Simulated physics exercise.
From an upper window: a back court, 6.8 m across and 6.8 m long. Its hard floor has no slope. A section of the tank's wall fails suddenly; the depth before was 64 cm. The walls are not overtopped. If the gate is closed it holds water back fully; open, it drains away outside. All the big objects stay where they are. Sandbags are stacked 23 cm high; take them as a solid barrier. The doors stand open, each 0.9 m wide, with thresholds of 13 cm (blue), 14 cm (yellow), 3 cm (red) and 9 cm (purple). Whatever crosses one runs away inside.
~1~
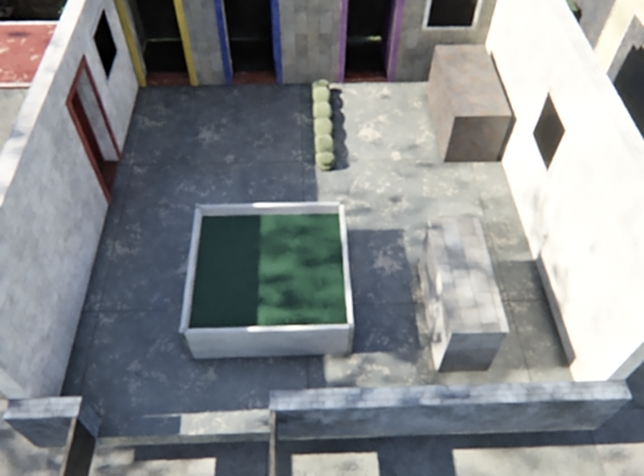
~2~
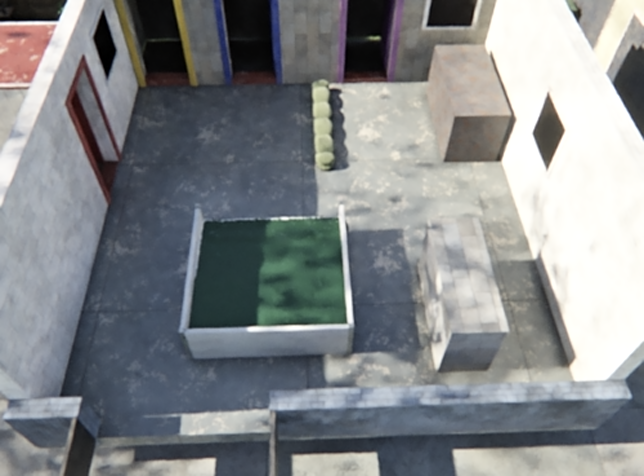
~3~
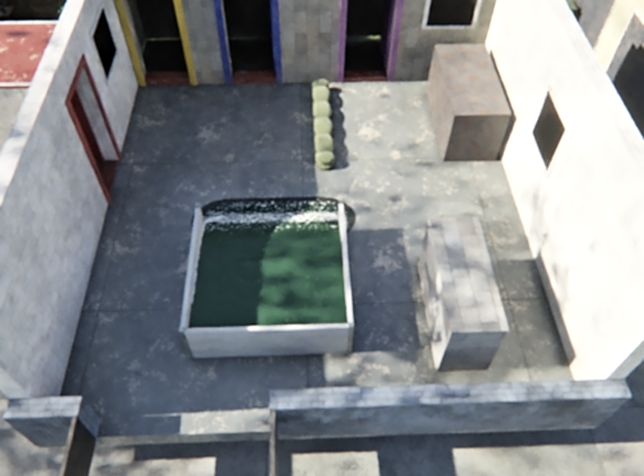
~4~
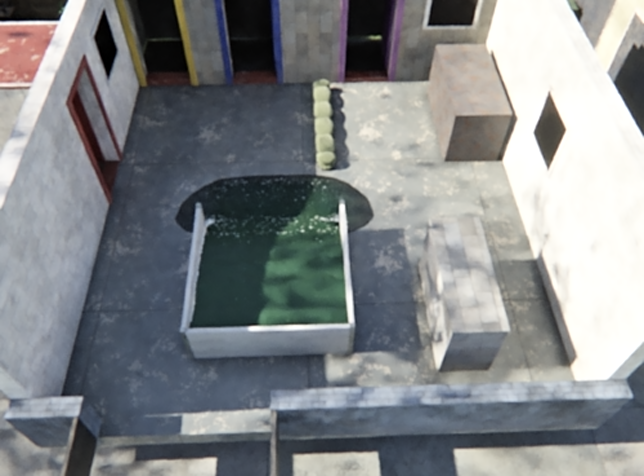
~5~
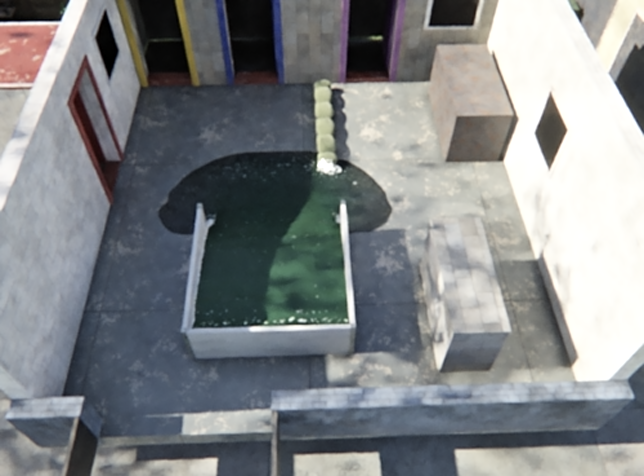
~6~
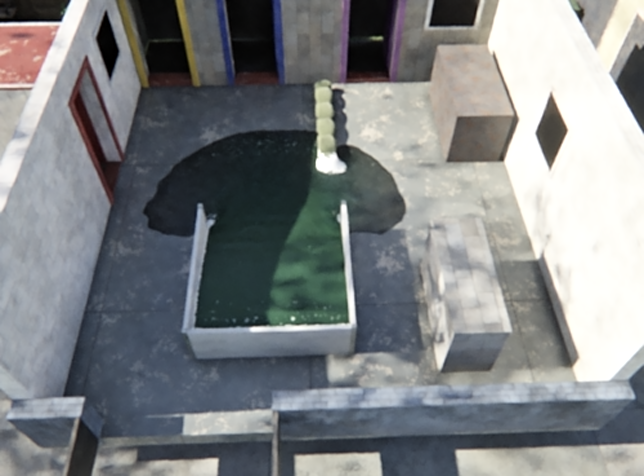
In a walled back court, the far side of a tank of green water suddenly gave way, and the water poured out across the floor in a widening dark pool that reached the row of sandbags.
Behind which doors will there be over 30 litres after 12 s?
The water let in: At the blue door it passes the limit; at the yellow door it goes over the limit; at the red door it exceeds the limit; at the purple door it keeps below the limit.
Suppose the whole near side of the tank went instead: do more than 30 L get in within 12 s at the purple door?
Then: Purple below.
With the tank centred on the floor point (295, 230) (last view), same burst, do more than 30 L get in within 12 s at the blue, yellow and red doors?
Then: Blue above, yellow above, red past it.
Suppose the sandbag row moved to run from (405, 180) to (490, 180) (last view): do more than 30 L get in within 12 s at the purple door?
Then: Purple above.
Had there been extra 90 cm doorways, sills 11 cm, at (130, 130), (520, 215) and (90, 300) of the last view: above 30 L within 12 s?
In that order: Above, under, below.
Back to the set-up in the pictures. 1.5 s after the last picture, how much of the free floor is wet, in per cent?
Some 50 per cent of it.
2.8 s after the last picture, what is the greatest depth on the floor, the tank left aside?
Up to some 28 cm.
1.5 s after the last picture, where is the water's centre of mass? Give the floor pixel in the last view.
At about (276, 192).
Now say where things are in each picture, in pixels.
The first picture shows still water, 64 cm deep, in the tank at (269, 265).
In the second picture, the front is at a hidden place, 1.2 m from the gap on the tank's far side; 0.5 m2 of floor is under water; 64 cm left at the back of the tank.
In the third picture, the front is at (347, 212), 1.3 m from the gap on the tank's far side; 1.5 m2 of floor is under water; 64 cm left at the back of the tank.
In the fourth picture, water pours out on the tank's far side and has run 1.6 m, to (361, 199); typically 10 cm deep outside, 64 cm at the tank's back.
In the fifth picture, water pours out on the tank's far side and has run 2.0 m, to (345, 164); typically 8 cm deep outside, 57 cm at the tank's back.
In the sixth picture, the front is at (317, 135), 2.5 m from the gap on the tank's far side; 7.0 m2 of floor is under water; 53 cm left at the back of the tank.
Then, 0.7 s after the last picture water covers 40 % of the floor and is deepest (34 cm) near (326, 172); blue door 22 cm at the sill, 7 L in, yellow door not reached, red door not reached, purple door not reached.
Then, 1.5 s after the last picture water covers 50 % of the floor and is deepest (36 cm) near (303, 89); blue door 34 cm at the sill, 90 L in, yellow door 19 cm at the sill, 1 L in, red door 5 cm at the sill, 2 L in, purple door 6 cm at the sill, 0 L in.
Then, 2.8 s after the last picture water covers 50 % of the floor and is deepest (28 cm) near (140, 92); blue door 24 cm at the sill, 215 L in, yellow door 27 cm at the sill, 50 L in, red door 4 cm at the sill, 7 L in, purple door 10 cm at the sill, 0 L in.
Then, 6.3 s after the last picture water covers 80 % of the floor and is deepest (12 cm) near (58, 420); blue door 10 cm at the sill, 251 L in, yellow door 11 cm at the sill, 96 L in, red door 6 cm at the sill, 46 L in, purple door 8 cm at the sill, 13 L in.
Then, 11.3 s after the last picture water covers 95 % of the floor and is deepest (8 cm) near (71, 368); blue door 5 cm at the sill, 251 L in, yellow door 5 cm at the sill, 97 L in, red door 5 cm at the sill, 70 L in, purple door 3 cm at the sill, 14 L in.
